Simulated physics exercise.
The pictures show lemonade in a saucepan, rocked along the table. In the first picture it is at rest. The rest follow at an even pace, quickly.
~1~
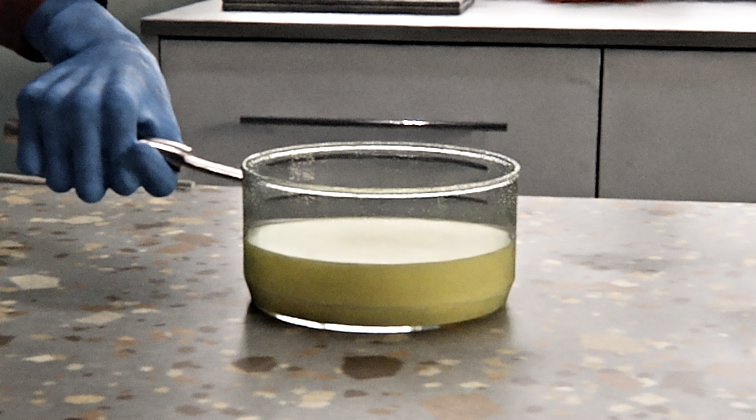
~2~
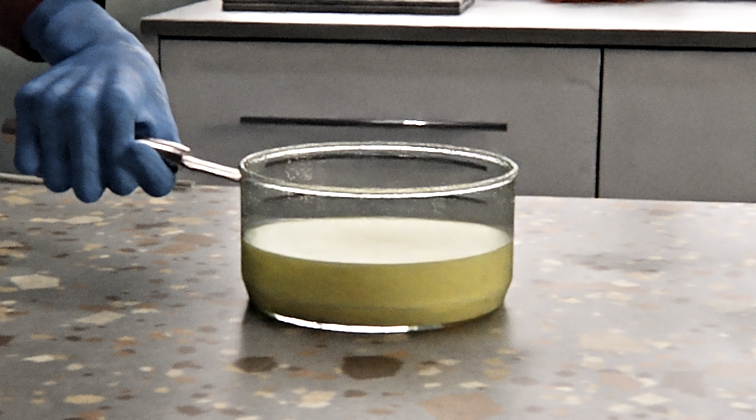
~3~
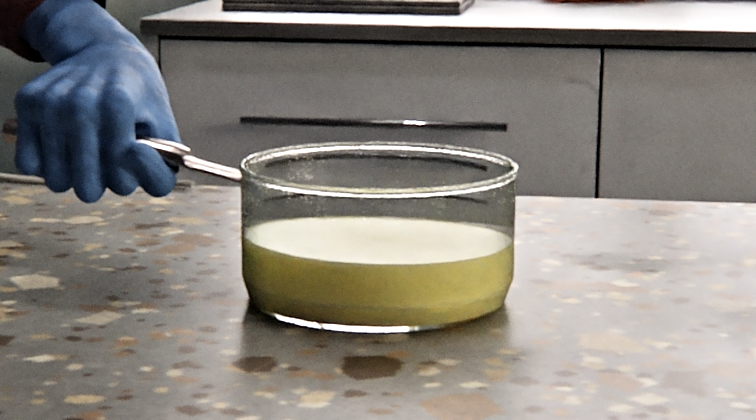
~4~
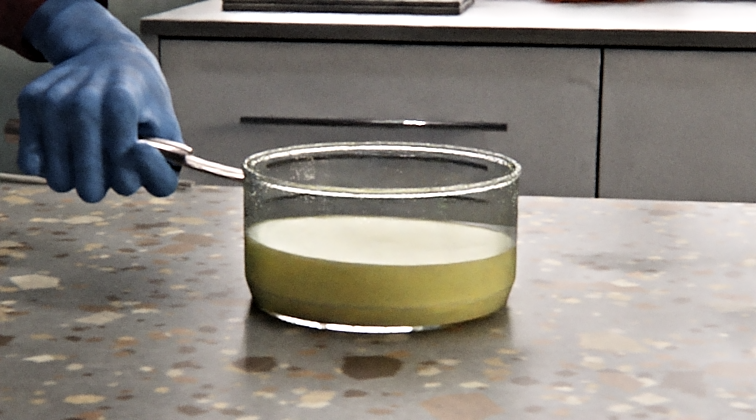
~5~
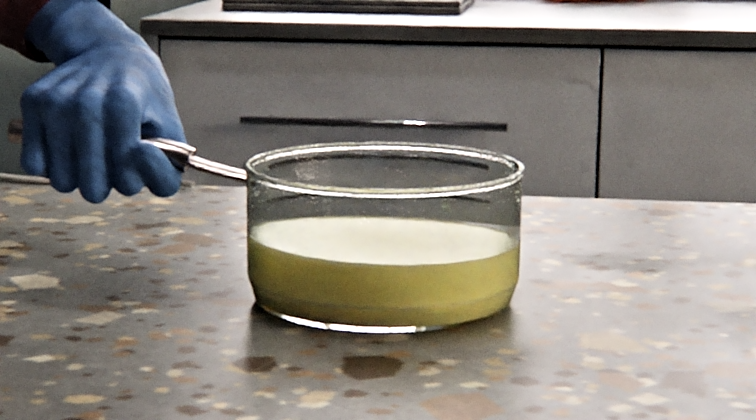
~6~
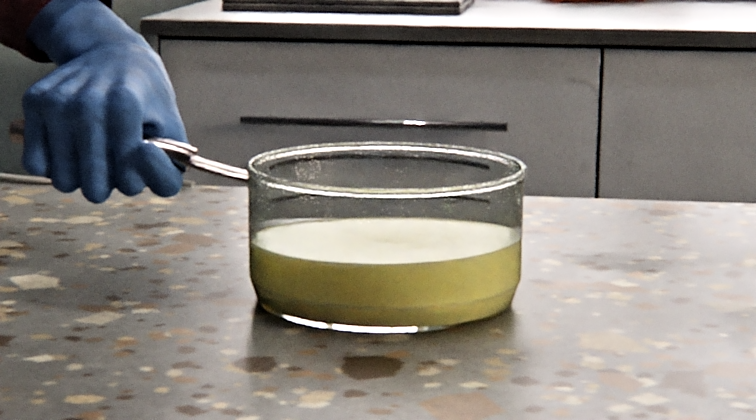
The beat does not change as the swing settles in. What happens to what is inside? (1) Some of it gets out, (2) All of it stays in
2.
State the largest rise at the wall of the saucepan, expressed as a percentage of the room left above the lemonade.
Roughly 50 per cent.
Next, the highest wave so far stays far below the rim.
After that, the highest wave so far climbs under half way to the rim.
Finally, the highest wave so far climbs under half way to the rim; nothing has left it.
